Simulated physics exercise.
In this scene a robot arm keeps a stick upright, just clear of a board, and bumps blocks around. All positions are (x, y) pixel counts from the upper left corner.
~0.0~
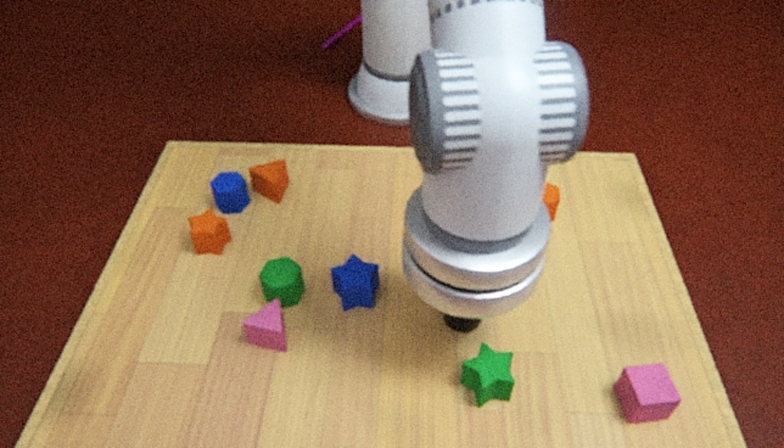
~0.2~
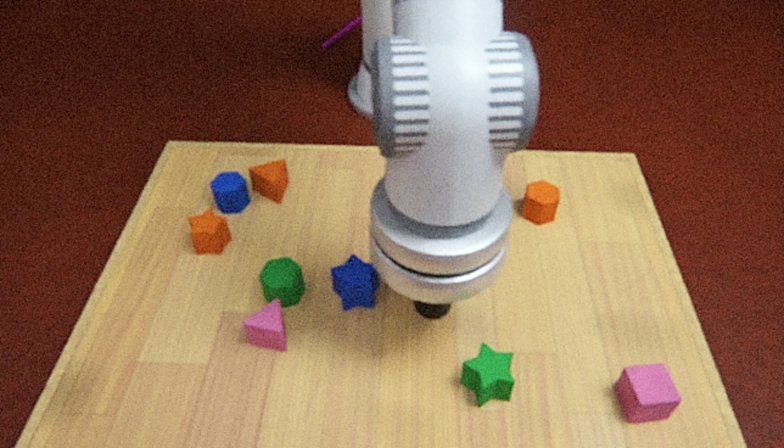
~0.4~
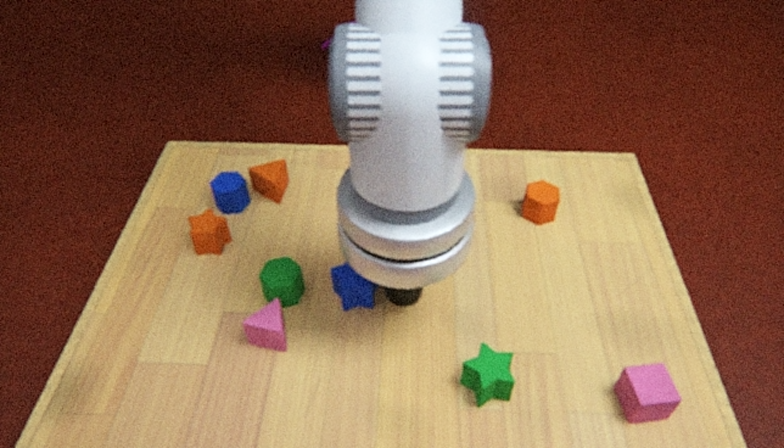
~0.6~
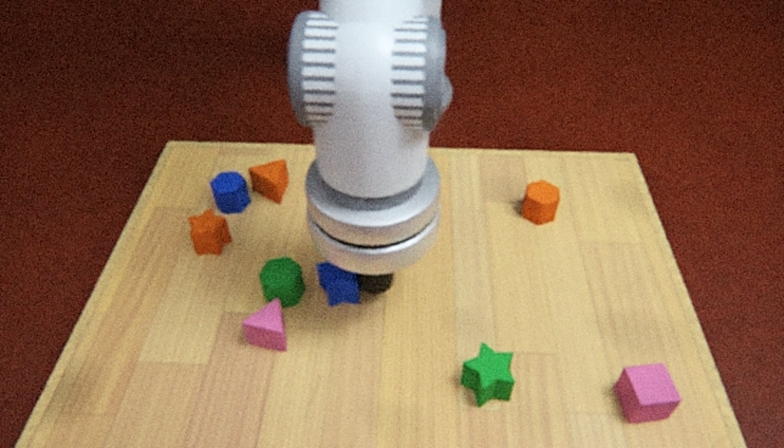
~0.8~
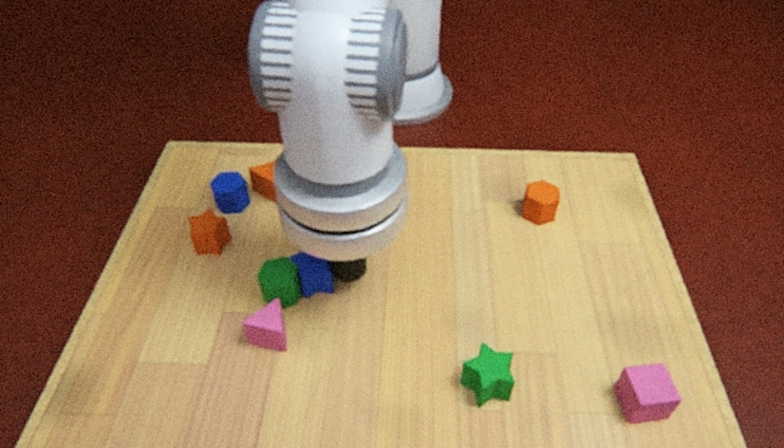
On a wooden board, a white robot arm moving left and pushing a blue star block against a green six-sided block.
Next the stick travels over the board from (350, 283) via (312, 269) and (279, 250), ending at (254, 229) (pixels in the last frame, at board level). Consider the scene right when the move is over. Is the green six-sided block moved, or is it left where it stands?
It will be nudged away from its spot.
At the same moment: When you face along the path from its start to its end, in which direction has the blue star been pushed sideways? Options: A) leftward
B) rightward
A: Leftward.
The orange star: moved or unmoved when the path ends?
Left where it is.
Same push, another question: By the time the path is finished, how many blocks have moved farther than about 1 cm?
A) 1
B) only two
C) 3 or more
Letter B.
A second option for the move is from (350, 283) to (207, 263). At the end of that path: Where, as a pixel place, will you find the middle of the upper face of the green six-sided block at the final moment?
Located at (217, 278).
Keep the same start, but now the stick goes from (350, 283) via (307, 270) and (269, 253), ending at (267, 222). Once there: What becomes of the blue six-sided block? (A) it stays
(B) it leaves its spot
A - it stays.
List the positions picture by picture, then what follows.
In the first frame, stick tip (463, 317); block tops, orange star (205, 221); green six-sided block (280, 271); blue star (355, 272).
In the second frame, stick (433, 305); blocks unchanged.
In the third frame, stick (404, 292); blocks unchanged.
In the fourth frame, stick (376, 280); blue star partly hidden.
In the fifth frame, stick (349, 269); orange star (205, 221); green six-sided block (278, 271); blue star (314, 258).
The first path, step by step. One third of the way, stick (308, 254); green six-sided block (244, 272), turned 55° anticlockwise; blue star (272, 246).
Two thirds of the way, stick (275, 235); green six-sided block (235, 273), turned 80° anticlockwise; blue star (242, 239), turned 35° anticlockwise.
At the end, stick (251, 214); orange star in place; green six-sided block (235, 273), turned 80° anticlockwise; blue star (235, 237), turned 65° anticlockwise.
